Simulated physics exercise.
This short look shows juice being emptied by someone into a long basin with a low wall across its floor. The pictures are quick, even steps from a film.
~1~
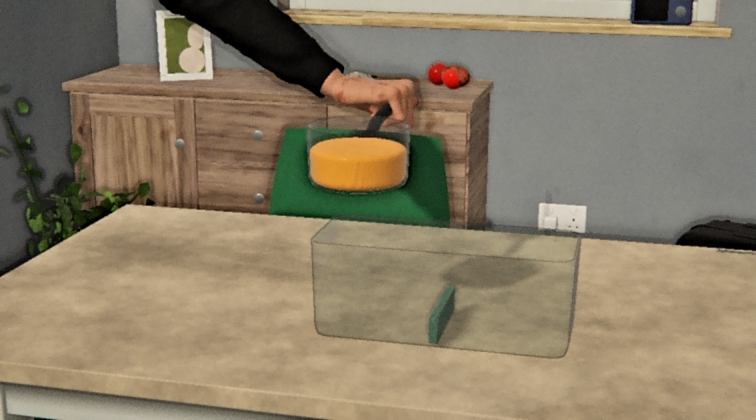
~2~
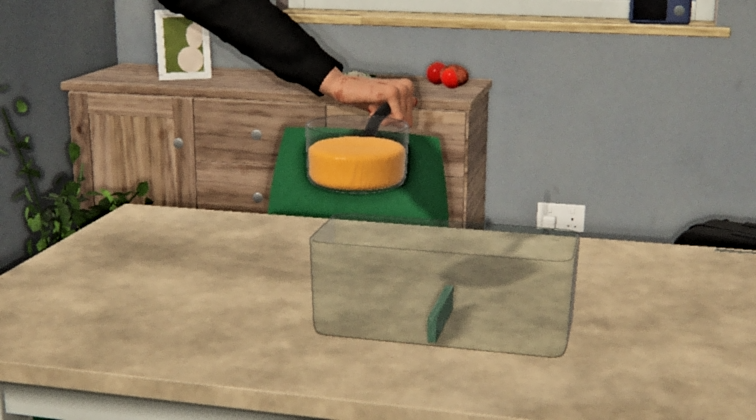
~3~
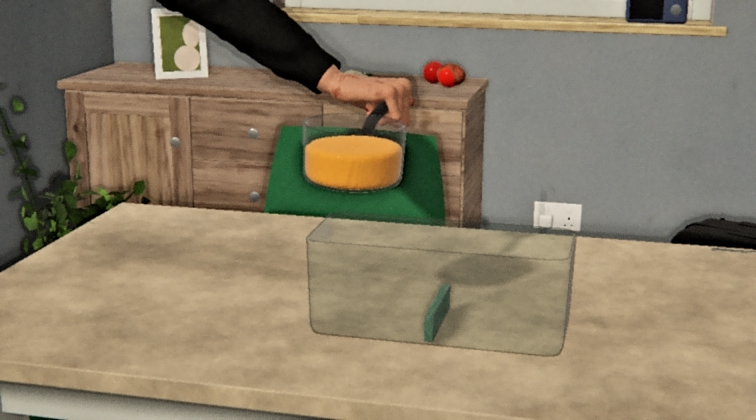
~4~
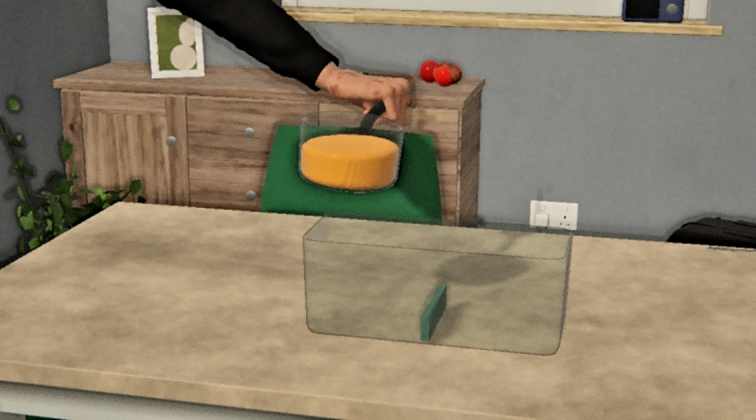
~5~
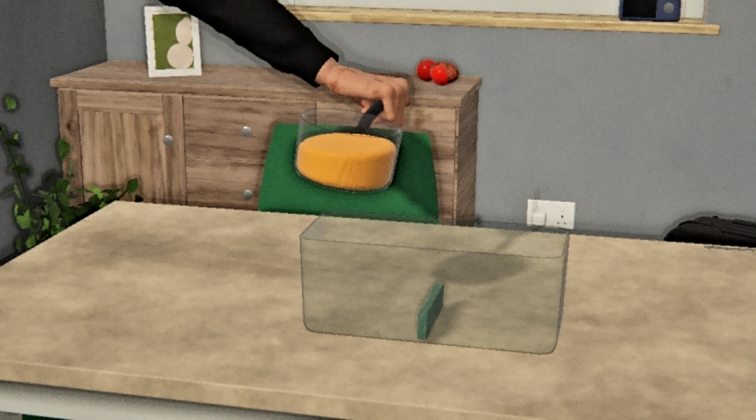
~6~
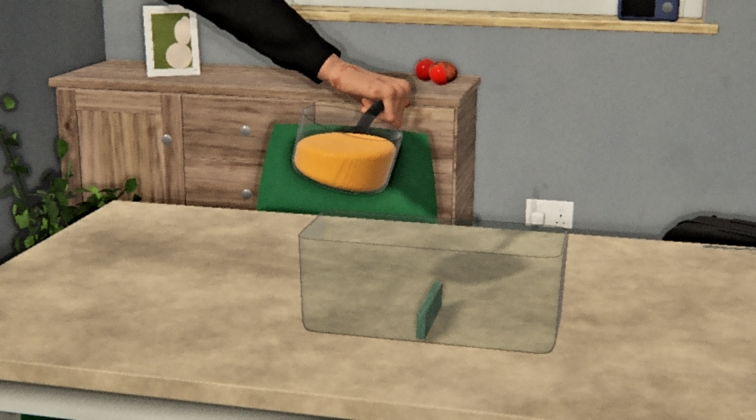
Above a long clear basin on a table, a hand gradually tilts a container of orange juice.
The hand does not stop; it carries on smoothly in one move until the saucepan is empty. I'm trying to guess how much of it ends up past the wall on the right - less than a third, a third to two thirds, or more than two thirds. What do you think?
The share right of the wall is left at a third to two thirds.
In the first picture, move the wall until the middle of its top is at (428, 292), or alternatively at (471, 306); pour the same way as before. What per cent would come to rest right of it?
First try 65 per cent, second try 5 per cent.
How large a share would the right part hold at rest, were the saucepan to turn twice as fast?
Roughly 25 percent.
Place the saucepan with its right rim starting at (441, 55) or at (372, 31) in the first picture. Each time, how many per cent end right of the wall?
You'd get around 90 per cent and then around 20 per cent.
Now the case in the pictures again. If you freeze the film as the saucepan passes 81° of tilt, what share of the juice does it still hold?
Roughly 55 %.
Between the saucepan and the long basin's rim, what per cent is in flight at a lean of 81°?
Some 30 per cent, I'd say.
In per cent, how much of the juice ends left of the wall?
55 %.
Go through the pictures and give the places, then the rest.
In the first picture, it leans 0°; its right rim is at (408, 130); the juice meets the walls at (314, 144) and (406, 150); the long basin's rim runs from (323, 229) to (578, 248); the wall's top is at (443, 303).
In the second picture, it leans 1°; its right rim is at (407, 130); the juice meets the walls at (312, 144) and (405, 149).
In the third picture, it leans 2°; its right rim is at (404, 130); the juice meets the walls at (309, 142) and (402, 148).
In the fourth picture, it leans 5°; its right rim is at (402, 132); the juice meets the walls at (306, 141) and (398, 148).
In the fifth picture, it leans 9°; its right rim is at (400, 135); the juice meets the walls at (302, 140) and (396, 148).
In the sixth picture, it leans 14°; its right rim is at (400, 139); the juice meets the walls at (301, 140) and (396, 148).
A moment on, the saucepan is tipped on its side and 55 per cent is still to pour, 5 is left of the wall and 8 right of it.
Next, the saucepan is tipped right over and 6 per cent is still to pour, 45 is left of the wall and 44 right of it.
Then the saucepan is tipped right over and 0 per cent is still to pour, 55 is left of the wall and 44 right of it.
Later the saucepan is tipped right over and 0 per cent is still to pour, 55 is left of the wall and 45 right of it.
Finally, 55 per cent lies left of the wall, 45 right of it and 0 outside.
